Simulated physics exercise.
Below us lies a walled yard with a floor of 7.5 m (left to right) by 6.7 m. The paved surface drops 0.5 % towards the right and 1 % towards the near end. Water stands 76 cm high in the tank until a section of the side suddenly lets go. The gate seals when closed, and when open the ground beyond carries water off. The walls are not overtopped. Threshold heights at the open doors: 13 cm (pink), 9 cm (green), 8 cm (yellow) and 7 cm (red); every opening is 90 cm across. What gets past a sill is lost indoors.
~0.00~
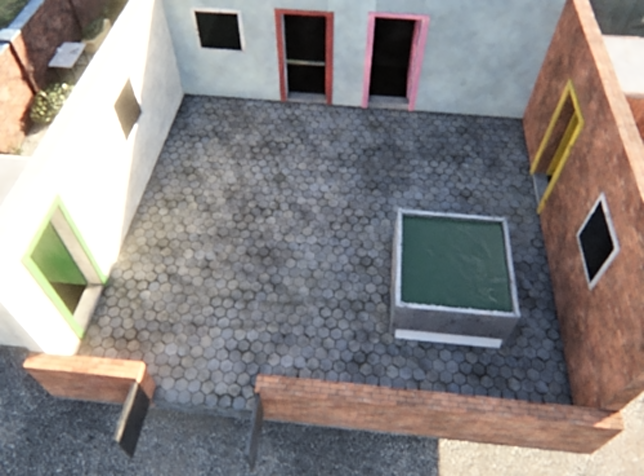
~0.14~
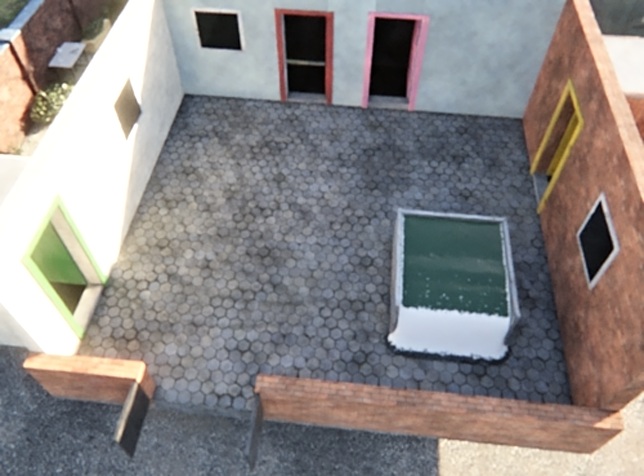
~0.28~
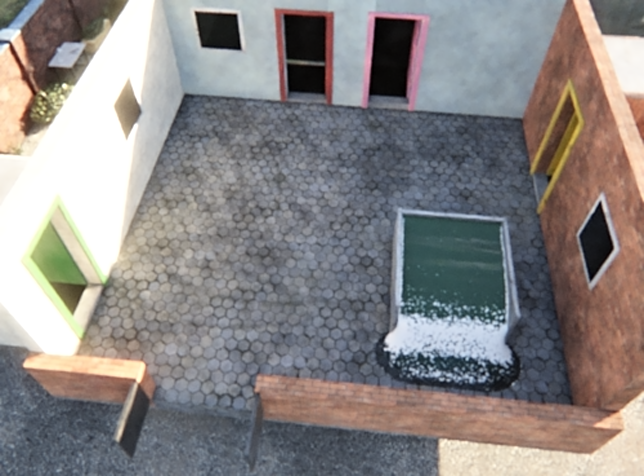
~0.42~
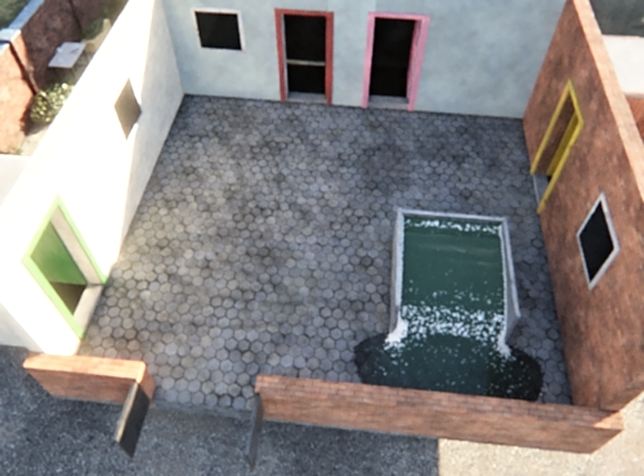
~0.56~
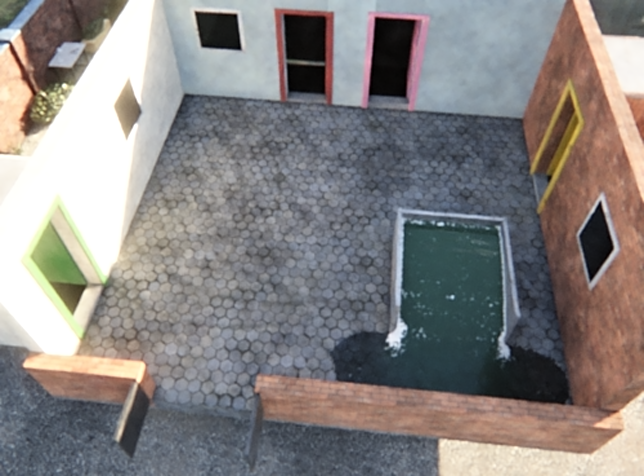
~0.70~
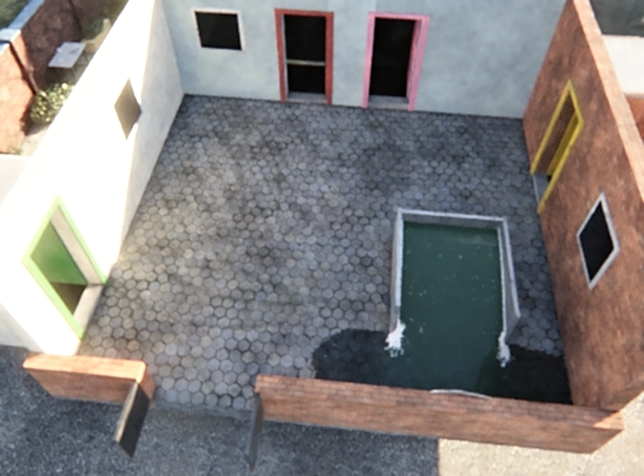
Green water burst from the near side of a raised tank in a walled, paved yard, frothing white at first, then spread across the paving to the low brick wall and out leftward.
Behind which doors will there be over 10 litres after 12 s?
Within that time: At the pink door it keeps below the limit; at the green door it passes the limit; at the yellow door it keeps below the limit; at the red door it keeps below the limit.
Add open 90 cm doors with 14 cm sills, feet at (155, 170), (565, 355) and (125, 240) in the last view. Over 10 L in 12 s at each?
In that order: Under, above, below.
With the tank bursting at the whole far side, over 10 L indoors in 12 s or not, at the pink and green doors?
Against that limit: Pink past it, green below.
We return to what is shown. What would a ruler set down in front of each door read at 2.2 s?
Depths in cm: Pink 0, green 0, yellow 0, red 0.
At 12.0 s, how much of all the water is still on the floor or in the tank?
Roughly 88 in a hundred.
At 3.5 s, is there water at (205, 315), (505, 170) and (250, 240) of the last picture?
In that order: Flooded, under water, under water.
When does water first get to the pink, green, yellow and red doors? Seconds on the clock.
Arrival: Pink 4.0 s, green 2.4 s, yellow 2.4 s, red 5.5 s.
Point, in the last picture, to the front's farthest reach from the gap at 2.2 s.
Around (92, 377).
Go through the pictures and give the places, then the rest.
Still water, 76 cm deep, in the tank at (454, 262), in the first picture.
Water pours out at (450, 326) and has run 0.9 m, to (506, 349); typically 10 cm deep outside, 76 cm at the tank's back, in the second picture.
The front is at (516, 367), 1.1 m from the gap at (449, 328); 1.3 m2 of floor is under water; 75 cm left at the back of the tank, in the third picture.
The front is at a hidden place, 1.5 m from the gap at (449, 329); 2.7 m2 of floor is under water; 68 cm left at the back of the tank, in the fourth picture.
Water pours out at (449, 330) and has run 1.9 m, to a hidden place; typically 13 cm deep outside, 64 cm at the tank's back, in the fifth picture.
Water pours out at (449, 330) and has run 2.2 m, to a hidden place; typically 14 cm deep outside, 62 cm at the tank's back, in the sixth picture.
After 1.4 s water covers 10 % of the floor and is deepest (65 cm) near (574, 428); pink door not reached, green door not reached, yellow door not reached, red door not reached.
After 2.2 s water covers 30 % of the floor and is deepest (46 cm) near (574, 428); pink door not reached, green door not reached, yellow door not reached, red door not reached.
After 3.5 s water covers 55 % of the floor and is deepest (31 cm) near (520, 119); pink door not reached, green door 17 cm at the sill, 32 L in, yellow door 11 cm at the sill, 0 L in, red door not reached.
After 7.0 s water covers 85 % of the floor and is deepest (10 cm) near (444, 357); pink door 4 cm at the sill, 0 L in, green door 7 cm at the sill, 58 L in, yellow door 4 cm at the sill, 4 L in, red door 3 cm at the sill, 0 L in.
After 12.0 s water covers 100 % of the floor and is deepest (10 cm) near (383, 408); pink door 1 cm at the sill, 0 L in, green door 3 cm at the sill, 58 L in, yellow door 5 cm at the sill, 4 L in, red door 3 cm at the sill, 0 L in.
